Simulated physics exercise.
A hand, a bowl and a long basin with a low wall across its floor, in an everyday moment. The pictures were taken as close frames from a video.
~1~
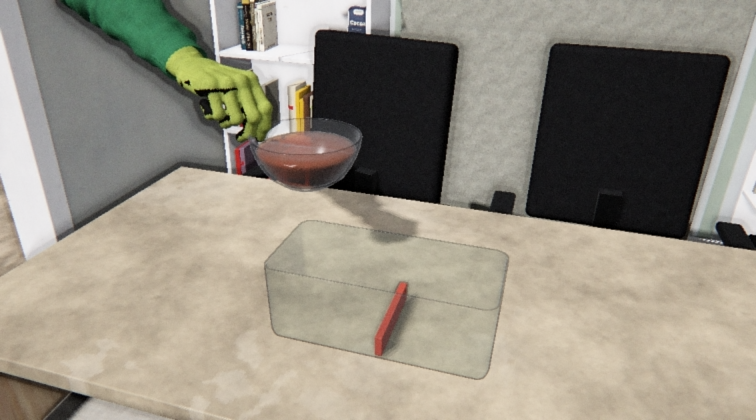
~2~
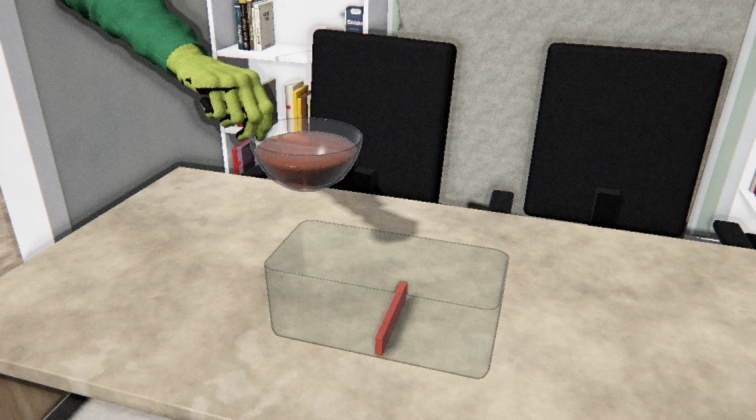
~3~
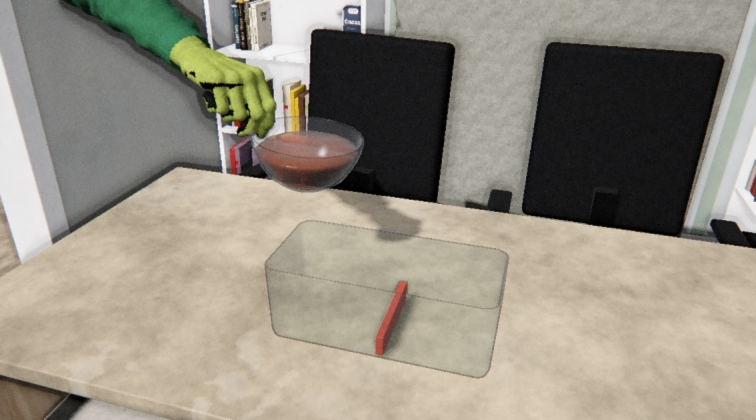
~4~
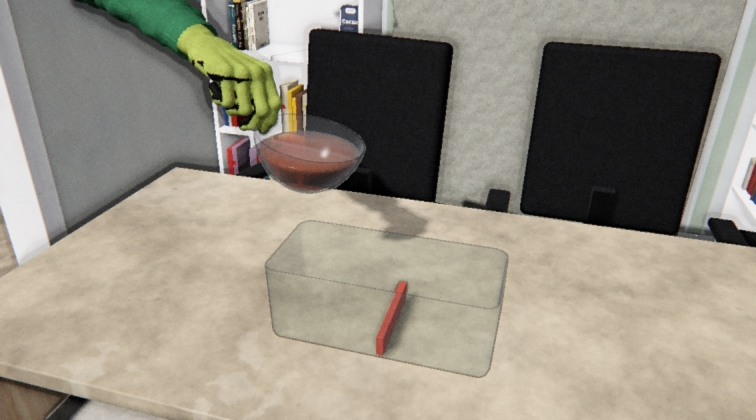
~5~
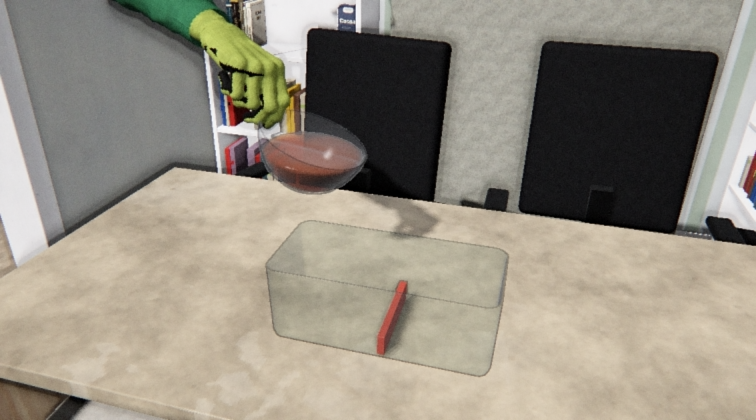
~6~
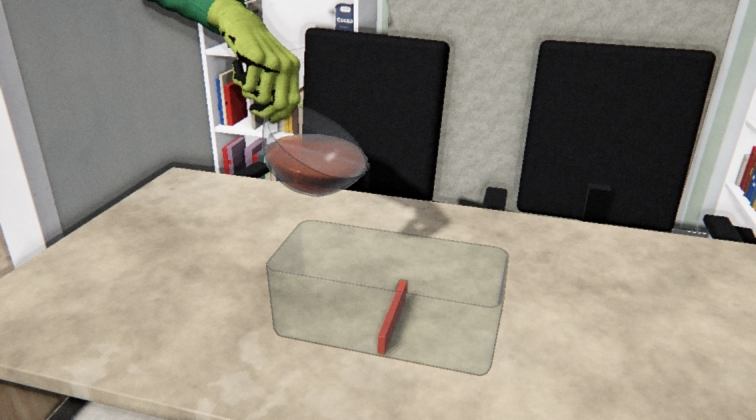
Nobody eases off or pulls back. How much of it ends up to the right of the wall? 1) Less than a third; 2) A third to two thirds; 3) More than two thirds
(2) A third to two thirds.
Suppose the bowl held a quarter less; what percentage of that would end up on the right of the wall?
Result: Around 40 per cent.
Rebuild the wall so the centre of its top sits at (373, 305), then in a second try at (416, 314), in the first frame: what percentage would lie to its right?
First try close to 75 percent, second try close to 10 percent.
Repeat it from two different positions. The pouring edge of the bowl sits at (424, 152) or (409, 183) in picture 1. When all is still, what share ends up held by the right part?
The first start gives some 80 %, the second some 85 %.
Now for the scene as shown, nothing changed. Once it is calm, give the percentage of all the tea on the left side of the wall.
I'd say near 50 in a hundred.
A moment on, the bowl is tipped on its side and 16 per cent is still to pour, 11 is left of the wall and 26 right of it.
Next, the bowl is tipped on its side and 0 per cent is still to pour, 45 is left of the wall and 51 right of it.
Then the bowl is tipped on its side and 0 per cent is still to pour, 49 is left of the wall and 49 right of it.
Later the bowl is tipped on its side and 0 per cent is still to pour, 49 is left of the wall and 49 right of it.
In the end 49 per cent lies left of the wall, 49 right of it and 1 outside.
